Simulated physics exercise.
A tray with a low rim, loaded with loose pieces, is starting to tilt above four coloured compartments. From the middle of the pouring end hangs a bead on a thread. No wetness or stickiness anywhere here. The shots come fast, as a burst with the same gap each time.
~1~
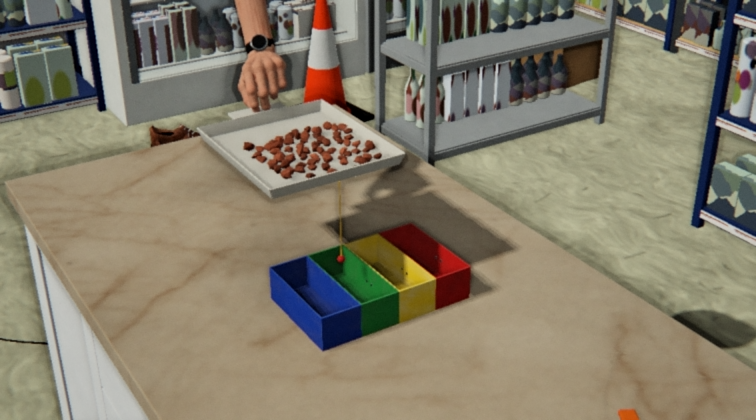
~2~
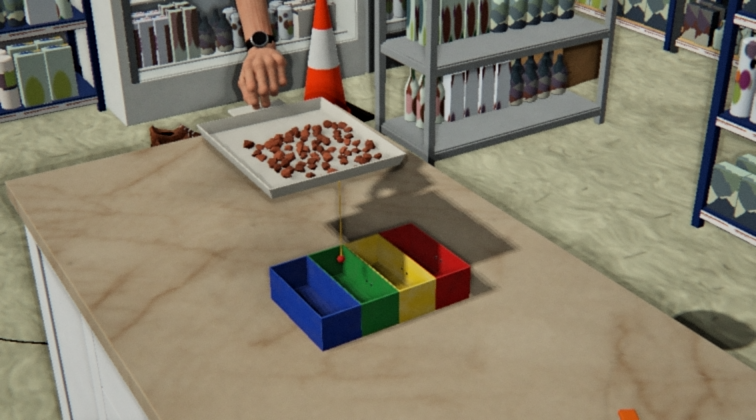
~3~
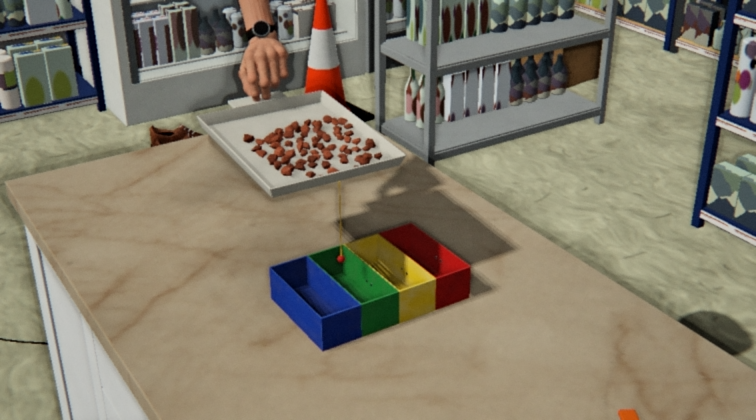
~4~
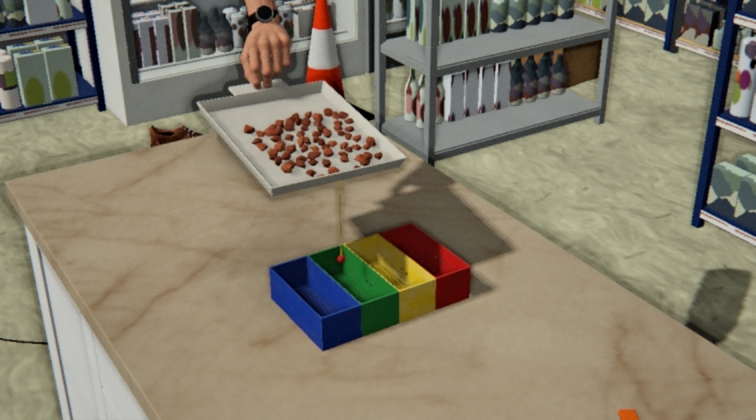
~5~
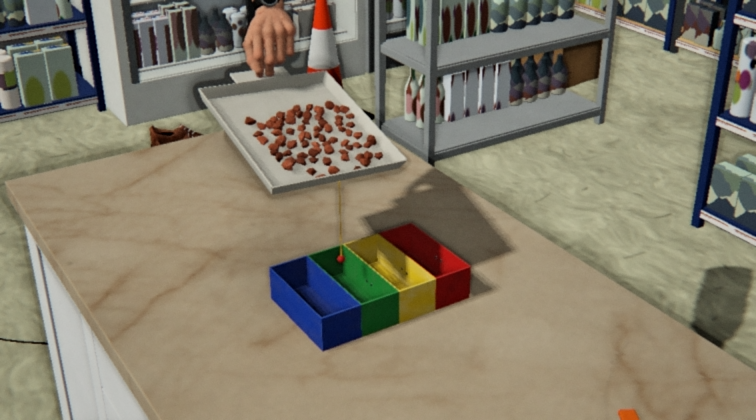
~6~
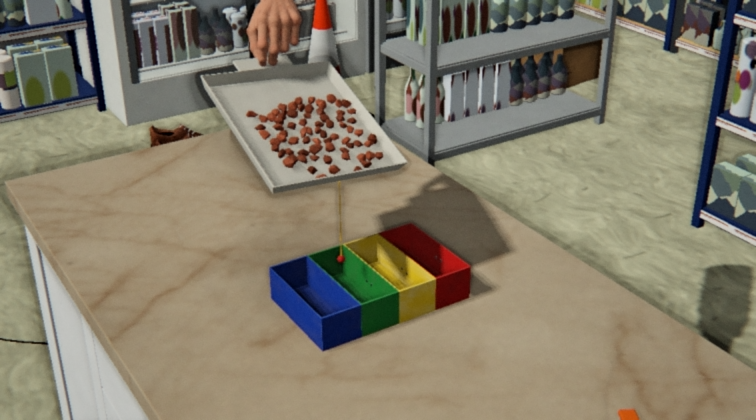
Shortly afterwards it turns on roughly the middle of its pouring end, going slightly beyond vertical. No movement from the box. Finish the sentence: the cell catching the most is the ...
... Yellow cell.
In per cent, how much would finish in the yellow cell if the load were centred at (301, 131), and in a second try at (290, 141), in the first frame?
Close to 50 per cent, followed by close to 50 per cent.
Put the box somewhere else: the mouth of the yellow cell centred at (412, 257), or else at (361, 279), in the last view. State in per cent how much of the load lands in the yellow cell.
Close to 60 in a hundred, then close to 20 in a hundred.
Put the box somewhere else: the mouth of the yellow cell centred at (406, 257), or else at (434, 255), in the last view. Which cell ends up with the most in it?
That yellow cell, then that green cell.
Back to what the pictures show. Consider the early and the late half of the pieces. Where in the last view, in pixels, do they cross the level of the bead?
Close to (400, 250), then close to (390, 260).
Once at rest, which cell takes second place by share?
Ranked second: The cell in red.
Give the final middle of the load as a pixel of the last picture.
(404, 293).
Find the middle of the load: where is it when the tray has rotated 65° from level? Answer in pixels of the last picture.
The middle of the pieces shows up near (365, 165).
Just after the last frame, tray tipped steeply; almost all on the tray; about a tenth falling or outside the box.
A moment on, tray tipped past a quarter turn; about a tenth on the tray; roughly a third in the yellow cell; roughly a quarter in the red cell; just a few in the green cell; roughly a third falling or outside the box.
Further on, tray tipped past a quarter turn; roughly half in the yellow cell; roughly a quarter in the red cell; about a tenth in the green cell; about a tenth in the blue cell; just a few falling or outside the box.
When it is over, tray tipped past a quarter turn; roughly half in the yellow cell; roughly a quarter in the red cell; about a tenth in the green cell; about a tenth in the blue cell; just a few outside the box.
